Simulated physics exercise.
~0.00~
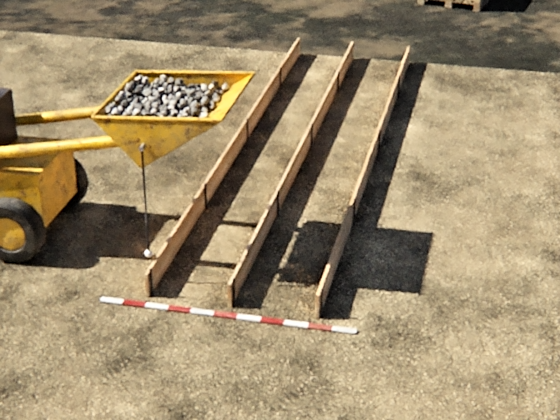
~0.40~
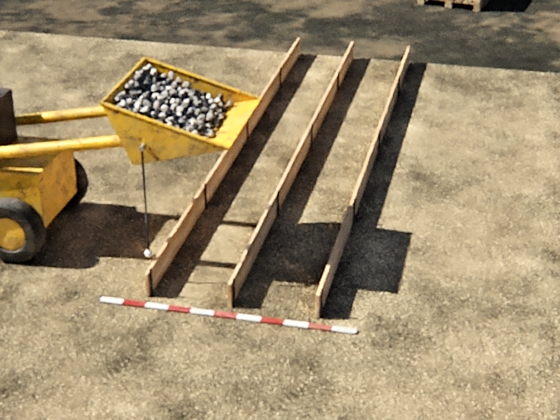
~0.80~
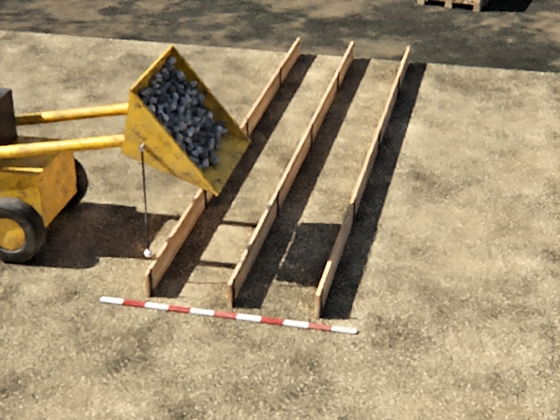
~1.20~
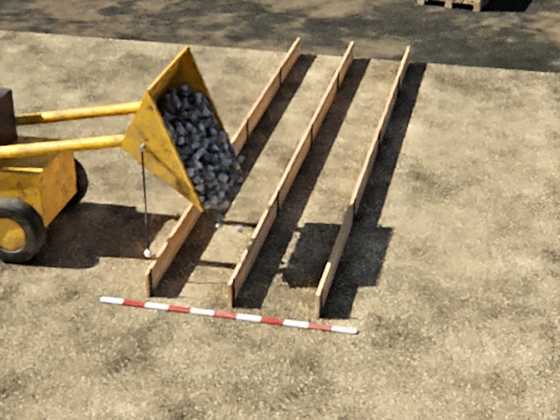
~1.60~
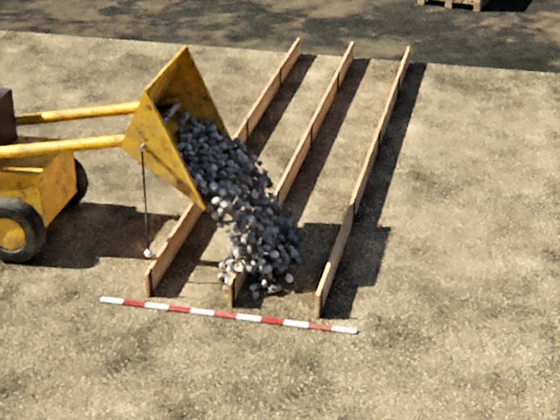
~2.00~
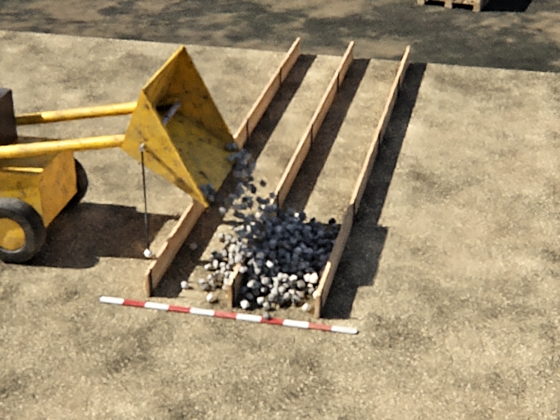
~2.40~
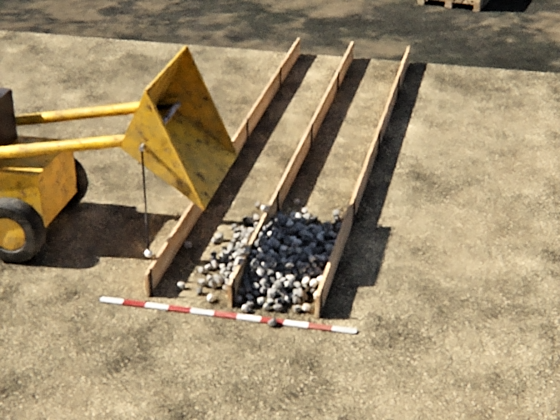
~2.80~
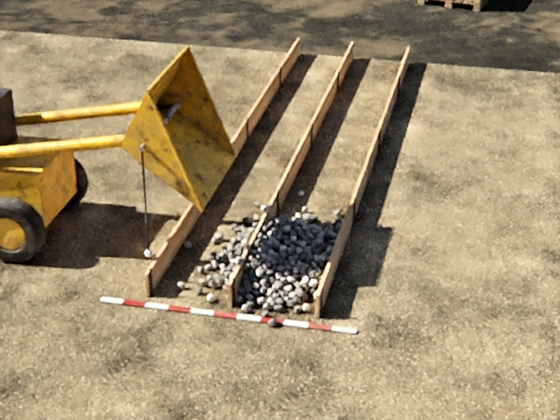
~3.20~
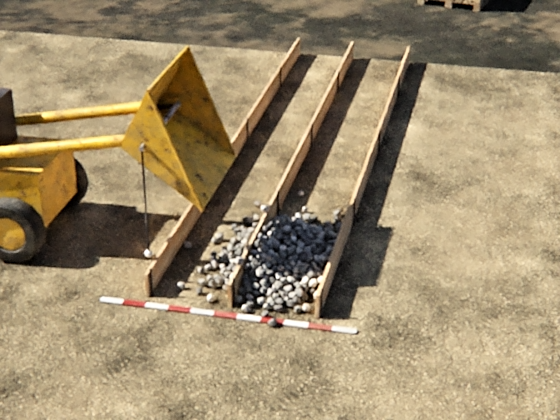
At first, a yellow loader at the left holds a raised bucket full of grey stones beside three long wooden planks laid on sandy ground, with a red and white striped staff in front. The bucket tips forward to the right, steeper and steeper, while the stones stay inside. Then a few slip over its lip, and the rest pour down in a thick stream across the middle plank. The flow thins until the bucket is empty and still tilted. Most stones end heaped between the middle and right planks, with a smaller scatter between the left and middle ones.
